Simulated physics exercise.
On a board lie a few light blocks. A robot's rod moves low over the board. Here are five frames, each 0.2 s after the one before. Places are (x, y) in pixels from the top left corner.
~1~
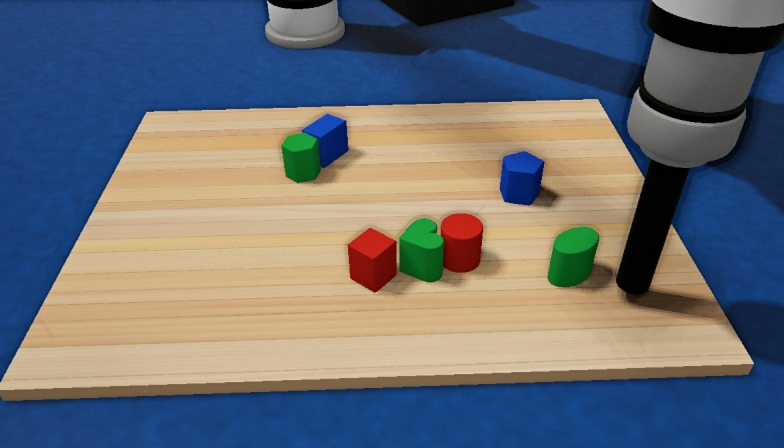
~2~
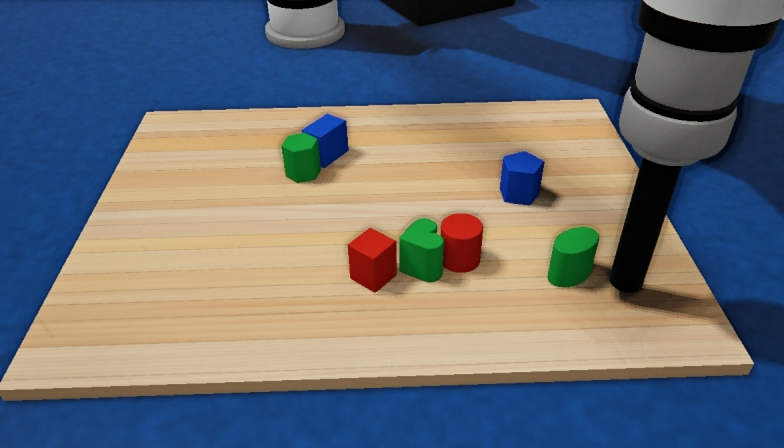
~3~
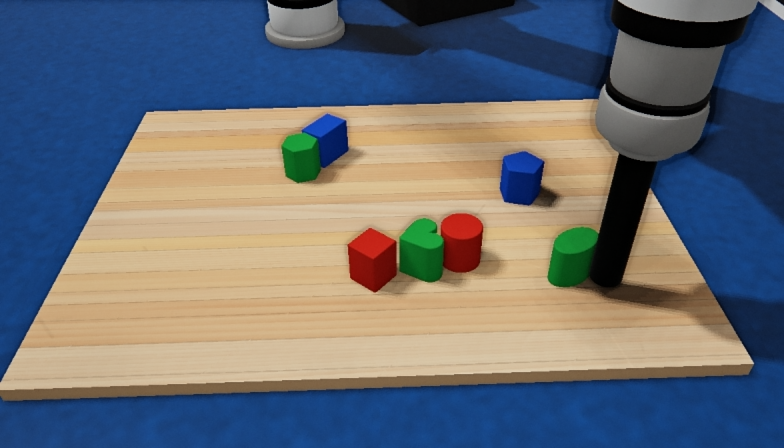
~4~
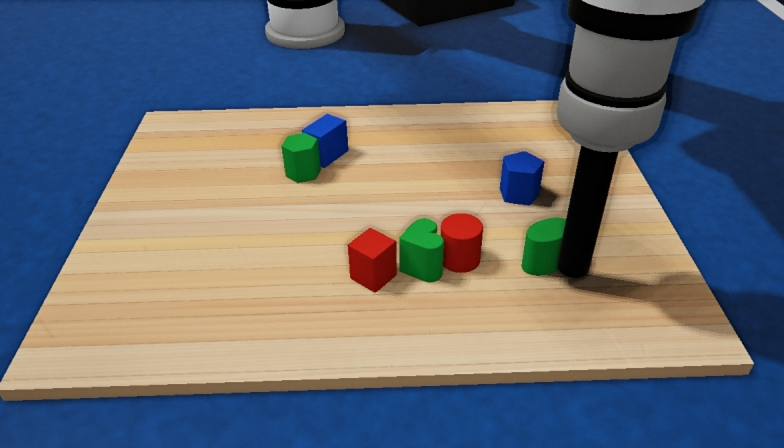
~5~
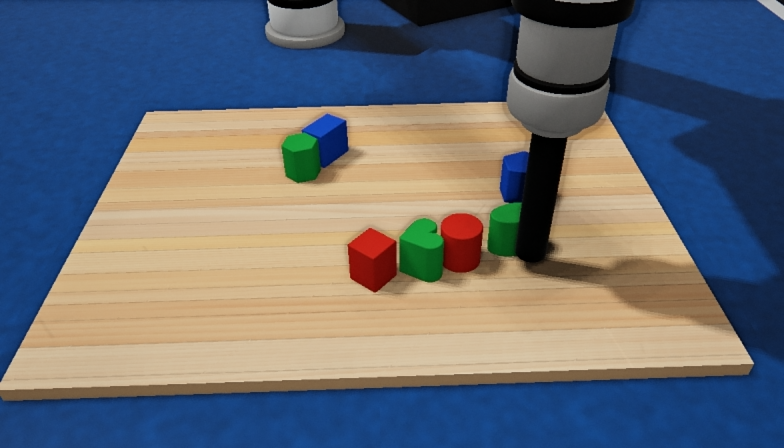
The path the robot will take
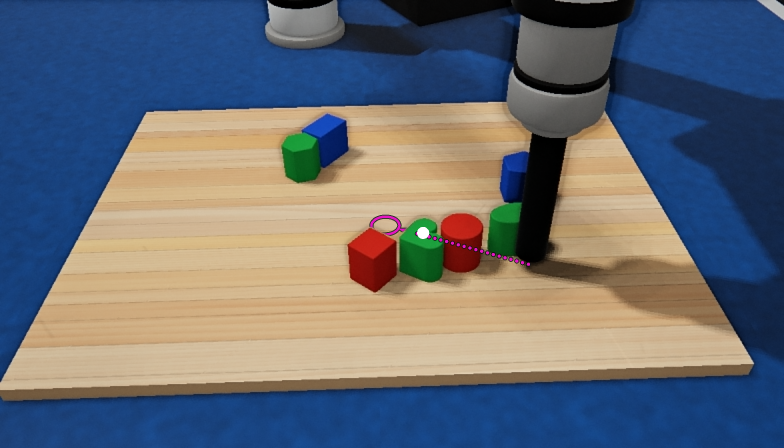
A robot's black rod moves left and pushes the green elliptical block toward the red cylinder.
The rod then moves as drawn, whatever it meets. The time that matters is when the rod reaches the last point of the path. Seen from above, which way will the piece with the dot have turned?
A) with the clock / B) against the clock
My pick is B.
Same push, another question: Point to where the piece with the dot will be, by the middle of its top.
Its top middle will sit at (396, 244).
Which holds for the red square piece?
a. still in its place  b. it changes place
Letter b.
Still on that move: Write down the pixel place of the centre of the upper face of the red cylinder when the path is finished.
So, by the moment the path ends, you'll find the top centre of the red cylinder at (394, 218).
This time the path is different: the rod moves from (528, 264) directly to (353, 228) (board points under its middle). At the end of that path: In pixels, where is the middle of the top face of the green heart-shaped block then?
Top centre: (384, 248).
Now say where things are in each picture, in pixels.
Lower end of the rod at (632, 284), tops of blocks, red square piece at (372, 242), green heart-shaped block at (423, 233), red cylinder at (462, 225), green elliptical block at (577, 239), in the first frame.
Rod at (626, 282), blocks as before, in the second frame.
Rod at (605, 277), blocks as before, in the third frame.
Rod at (573, 268), green elliptical block at (551, 229), in the fourth frame.
Rod at (530, 253), red square piece at (372, 242), green heart-shaped block at (423, 233), red cylinder at (462, 225), green elliptical block at (516, 212), in the fifth frame.
The drawn path runs in a line from (528, 264) to (385, 225); the dot is on the green heart-shaped block.
On the path given first. One third of the way, rod at (479, 239); red square piece at (368, 243); green heart-shaped block at (415, 235), turned 15° anticlockwise; red cylinder at (447, 223); green elliptical block at (500, 201), turned 30° clockwise.
Two thirds of the way, rod at (431, 226); red square piece at (360, 251), turned 35° clockwise; green heart-shaped block at (397, 243), turned 55° anticlockwise; red cylinder at (407, 220); green elliptical block at (500, 201), turned 30° clockwise.
At the end, rod at (385, 214); red square piece at (358, 252), turned 35° clockwise; green heart-shaped block at (396, 244), turned 60° anticlockwise; red cylinder at (394, 218); green elliptical block at (500, 201), turned 30° clockwise.
